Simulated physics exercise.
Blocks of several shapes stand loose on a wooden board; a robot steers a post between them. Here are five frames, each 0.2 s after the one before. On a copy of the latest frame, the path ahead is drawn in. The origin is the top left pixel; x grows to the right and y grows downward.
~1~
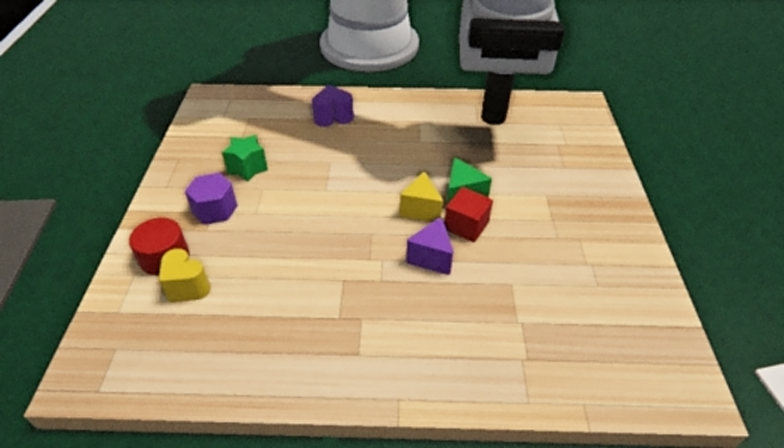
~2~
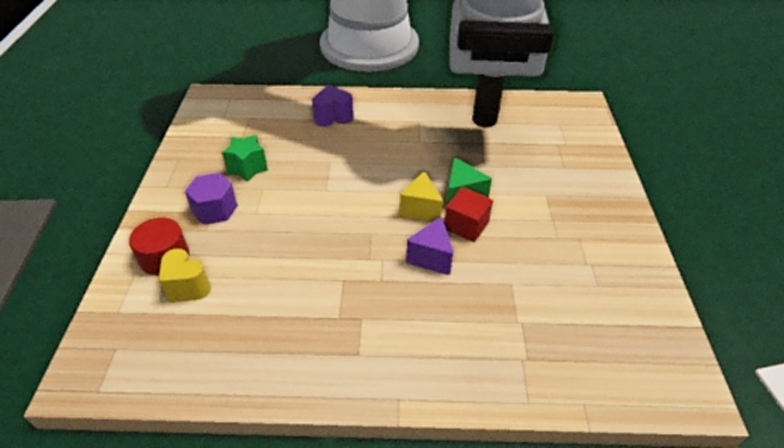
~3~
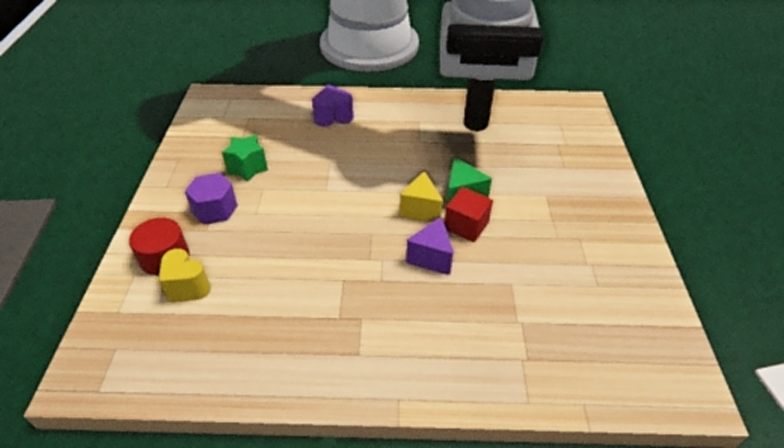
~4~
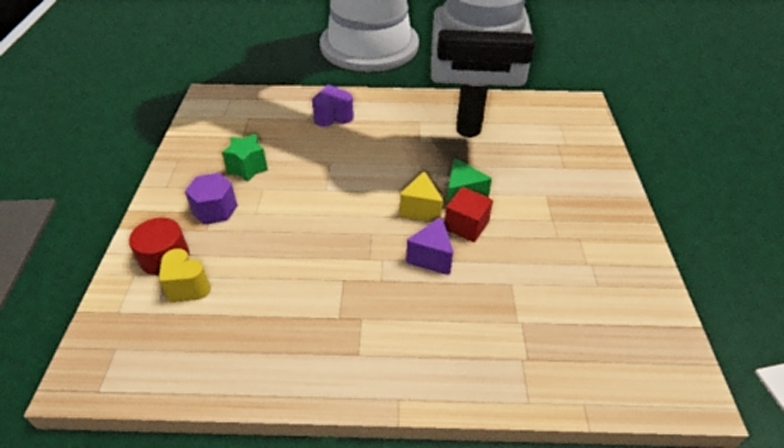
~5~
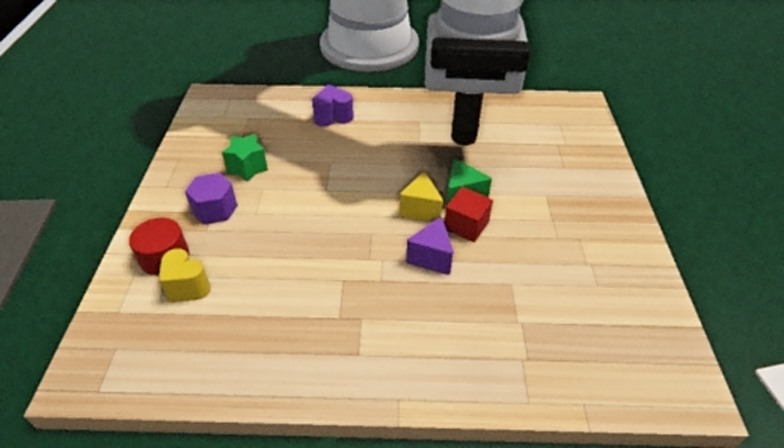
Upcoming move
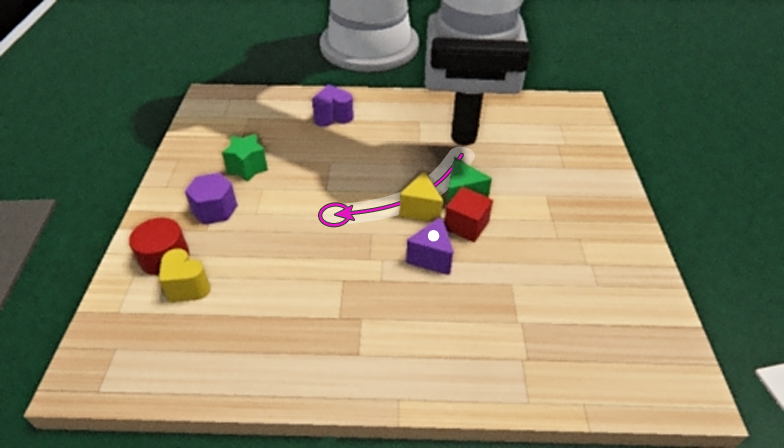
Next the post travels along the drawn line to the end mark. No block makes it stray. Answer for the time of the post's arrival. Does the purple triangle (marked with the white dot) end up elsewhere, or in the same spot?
Once the path ends, it is where it was.
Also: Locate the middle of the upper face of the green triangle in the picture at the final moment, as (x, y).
In the picture, that point is around (454, 184).
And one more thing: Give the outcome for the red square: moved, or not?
It is carried off its spot.
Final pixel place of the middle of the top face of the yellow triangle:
Just about (403, 201).
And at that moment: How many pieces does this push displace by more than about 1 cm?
I'm going with three or more.
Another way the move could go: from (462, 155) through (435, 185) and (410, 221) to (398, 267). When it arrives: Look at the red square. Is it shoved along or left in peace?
The block you're asking about gets moved.
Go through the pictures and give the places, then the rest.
In the first frame, lower end of the post at (493, 119), tops of blocks, yellow triangle at (422, 188), purple triangle at (434, 236), green triangle at (465, 174), red square at (470, 202).
In the second frame, post at (485, 121), blocks as before.
In the third frame, post at (476, 125), blocks as before.
In the fourth frame, post at (469, 131), blocks as before.
In the fifth frame, post at (464, 139), yellow triangle at (422, 188), purple triangle at (434, 236), green triangle at (465, 174), red square at (470, 202).
The drawn path runs from (462, 155) by way of (436, 184) and (391, 206) to (335, 215); the dot is on the purple triangle.
The first path, step by step. One third of the way, post at (436, 169); green triangle at (463, 183), turned 35° anticlockwise; red square at (476, 212).
Two thirds of the way, post at (390, 190); yellow triangle at (403, 201), turned 90° anticlockwise; green triangle at (454, 184), turned 65° anticlockwise; red square at (479, 213).
At the end, post at (333, 198); yellow triangle at (403, 201), turned 95° anticlockwise; purple triangle not moved; green triangle at (454, 184), turned 65° anticlockwise; red square at (479, 213).
